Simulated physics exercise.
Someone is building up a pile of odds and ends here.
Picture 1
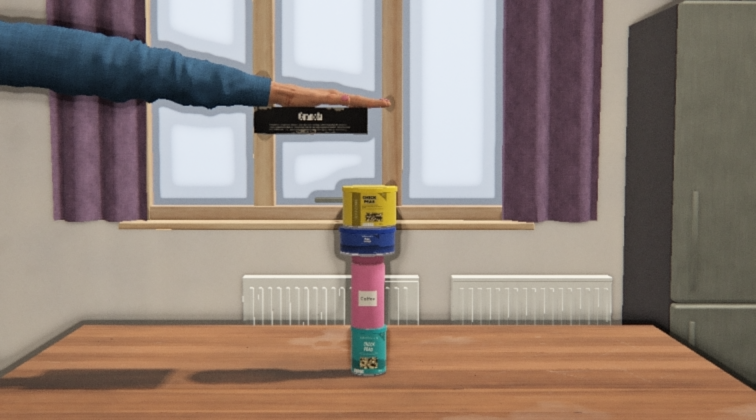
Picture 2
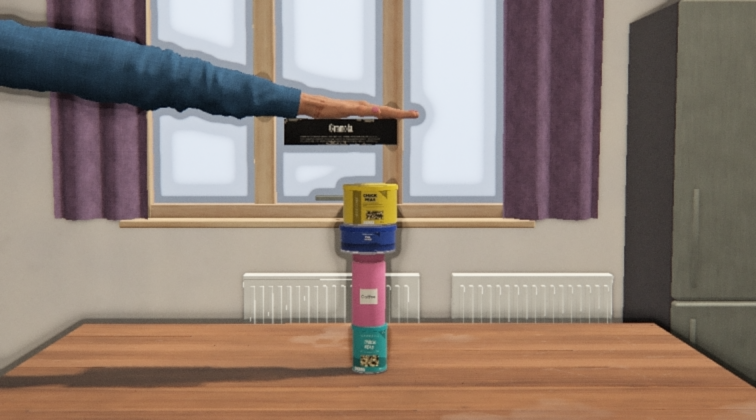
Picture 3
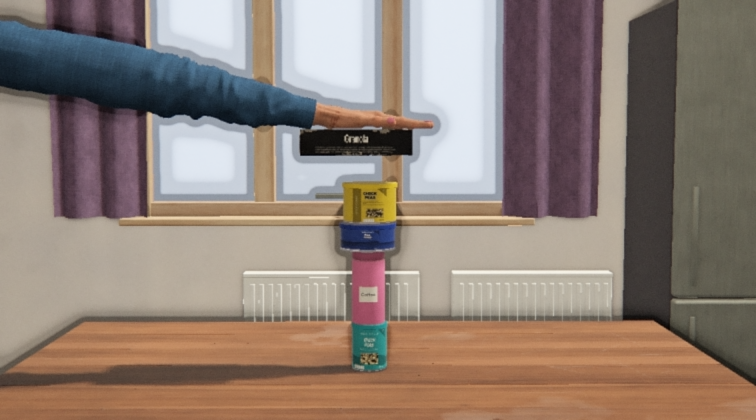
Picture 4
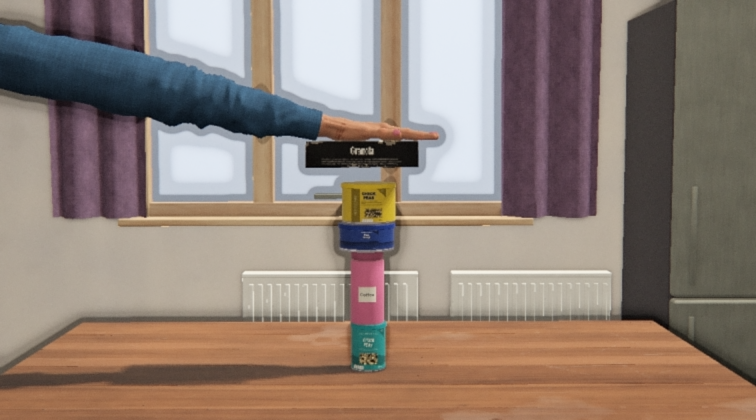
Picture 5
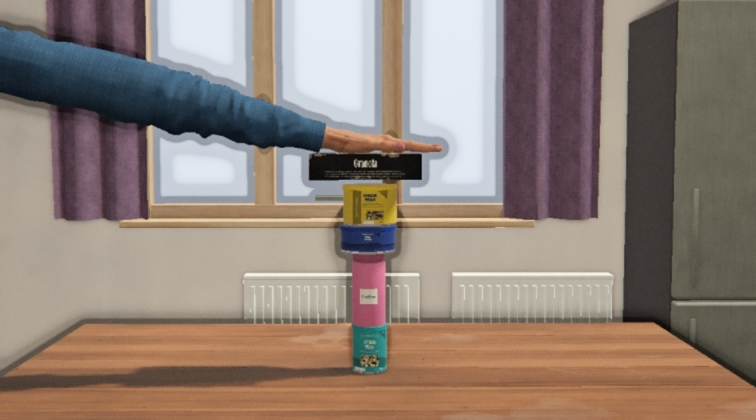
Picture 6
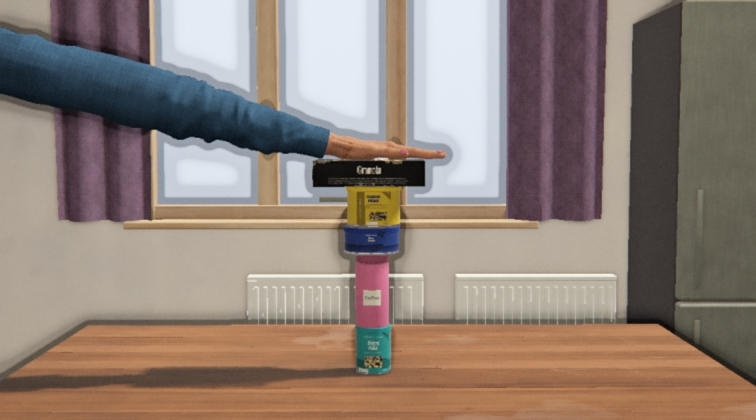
A blue-sleeved arm moving a black packet rightward and down, setting it on a stack of colourful containers and keeping hold.
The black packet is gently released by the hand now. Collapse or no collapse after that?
I predict no tumble.
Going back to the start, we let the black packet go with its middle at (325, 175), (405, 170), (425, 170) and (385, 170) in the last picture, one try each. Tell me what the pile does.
First try: It loses its balance; second try: It loses its balance; third try: It loses its balance; fourth try: It keeps its balance.
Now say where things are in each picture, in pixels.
Still above its spot; black packet (313, 121); turquoise tin (369, 349), in the first frame.
Still above its spot; black packet (342, 132); blue tub (368, 238), in the second frame.
Still above its spot; black packet (357, 142); turquoise tin (369, 345), in the third frame.
Still above its spot; black packet (362, 154); blue tub (367, 236), in the fourth frame.
Still above its spot; black packet (366, 166); turquoise tin (370, 347), in the fifth frame.
Set down, still held; black packet (369, 172); blue tub (372, 239), in the sixth frame.
Then, 0.20 s after the last picture, nothing has stirred.
Then, 0.30 s after the last picture, black packet resting near (369, 174).
At rest, all 5 in place. Seen from the same camera at the end, black packet near (369, 174). The pile stays up.
